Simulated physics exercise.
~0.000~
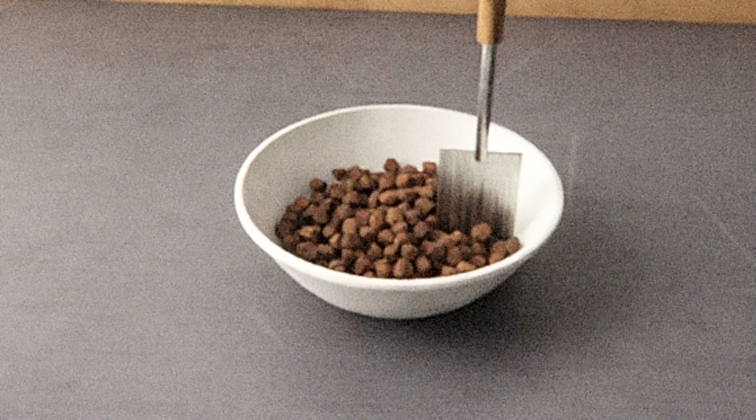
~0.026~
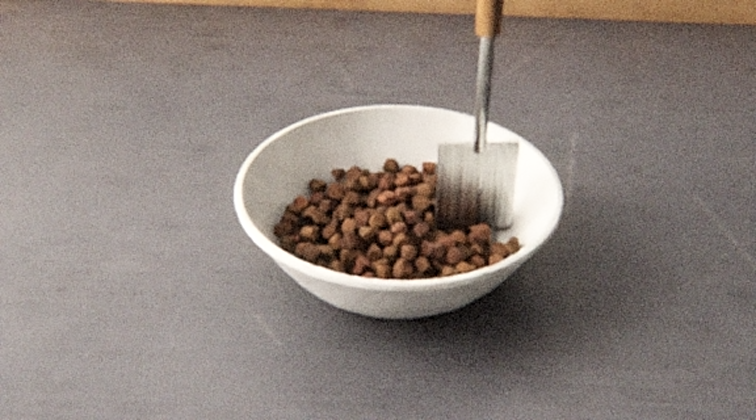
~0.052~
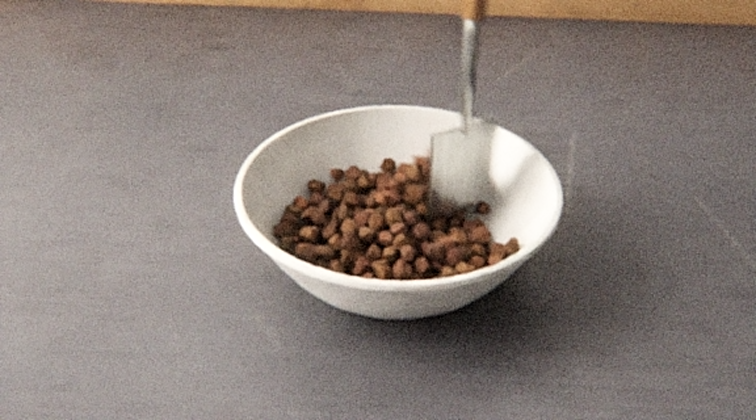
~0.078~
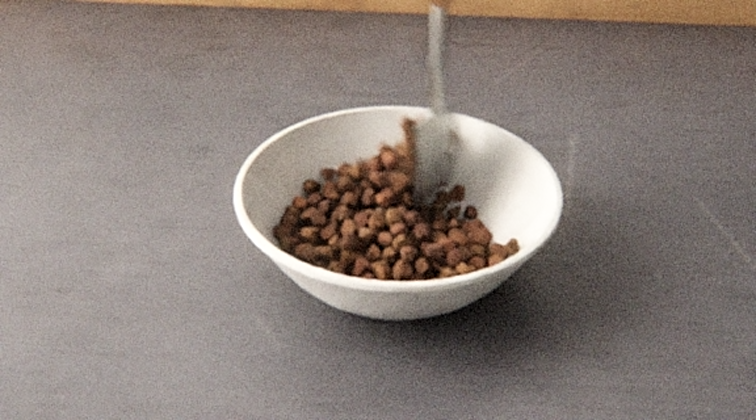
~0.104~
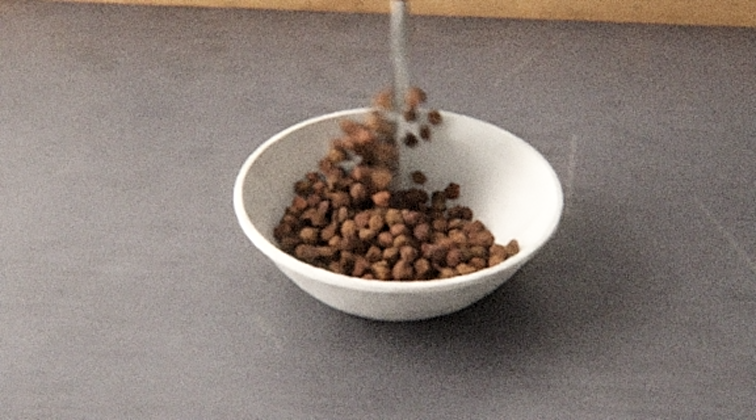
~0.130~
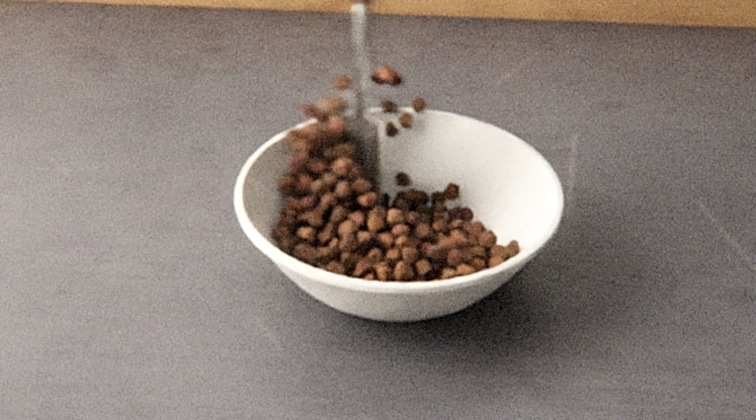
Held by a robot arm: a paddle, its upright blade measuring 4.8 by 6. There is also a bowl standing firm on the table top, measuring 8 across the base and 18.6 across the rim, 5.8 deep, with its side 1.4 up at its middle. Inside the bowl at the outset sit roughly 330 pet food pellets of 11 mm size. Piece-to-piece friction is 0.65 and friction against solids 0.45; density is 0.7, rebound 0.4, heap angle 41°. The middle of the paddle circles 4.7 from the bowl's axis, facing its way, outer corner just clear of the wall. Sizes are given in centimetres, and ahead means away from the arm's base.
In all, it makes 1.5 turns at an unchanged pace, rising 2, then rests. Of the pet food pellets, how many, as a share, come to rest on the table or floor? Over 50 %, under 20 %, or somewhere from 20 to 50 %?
Somewhere from 20 to 50 %.
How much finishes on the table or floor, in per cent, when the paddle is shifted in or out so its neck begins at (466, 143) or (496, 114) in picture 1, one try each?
35 and 0 per cent.
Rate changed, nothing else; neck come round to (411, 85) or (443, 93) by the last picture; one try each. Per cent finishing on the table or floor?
It comes to close to 20 per cent and close to 10 per cent.
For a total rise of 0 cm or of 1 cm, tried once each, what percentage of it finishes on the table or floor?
That gives about 50 per cent and 35 per cent, in order.
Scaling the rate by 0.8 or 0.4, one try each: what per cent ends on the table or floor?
I'd expect about 20 per cent, then about 5 per cent.
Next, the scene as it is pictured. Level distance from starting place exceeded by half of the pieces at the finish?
My guess is close to 3 centimetres.
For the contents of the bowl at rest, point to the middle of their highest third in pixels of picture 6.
I'd put it at about (428, 226).
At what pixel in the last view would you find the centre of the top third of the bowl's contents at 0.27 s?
(428, 260), roughly.
After 0.27 s, 281° round, highest piece 12 above the table; 280 in the bowl, 10 on the table or floor, 38 in flight or on the tool.
After 0.41 s, 79° round, highest piece 9 above the table; 243 in the bowl, 60 on the table or floor, 25 in flight or on the tool.
After 0.68 s, 180° round, highest piece 4 above the table; 243 in the bowl, 85 on the table or floor.
After 1.38 s, 180° round, highest piece 4 above the table; 243 in the bowl, 85 on the table or floor.
In the end, 243 in the bowl, 85 on the table or floor. That is 26 % on the table or floor.
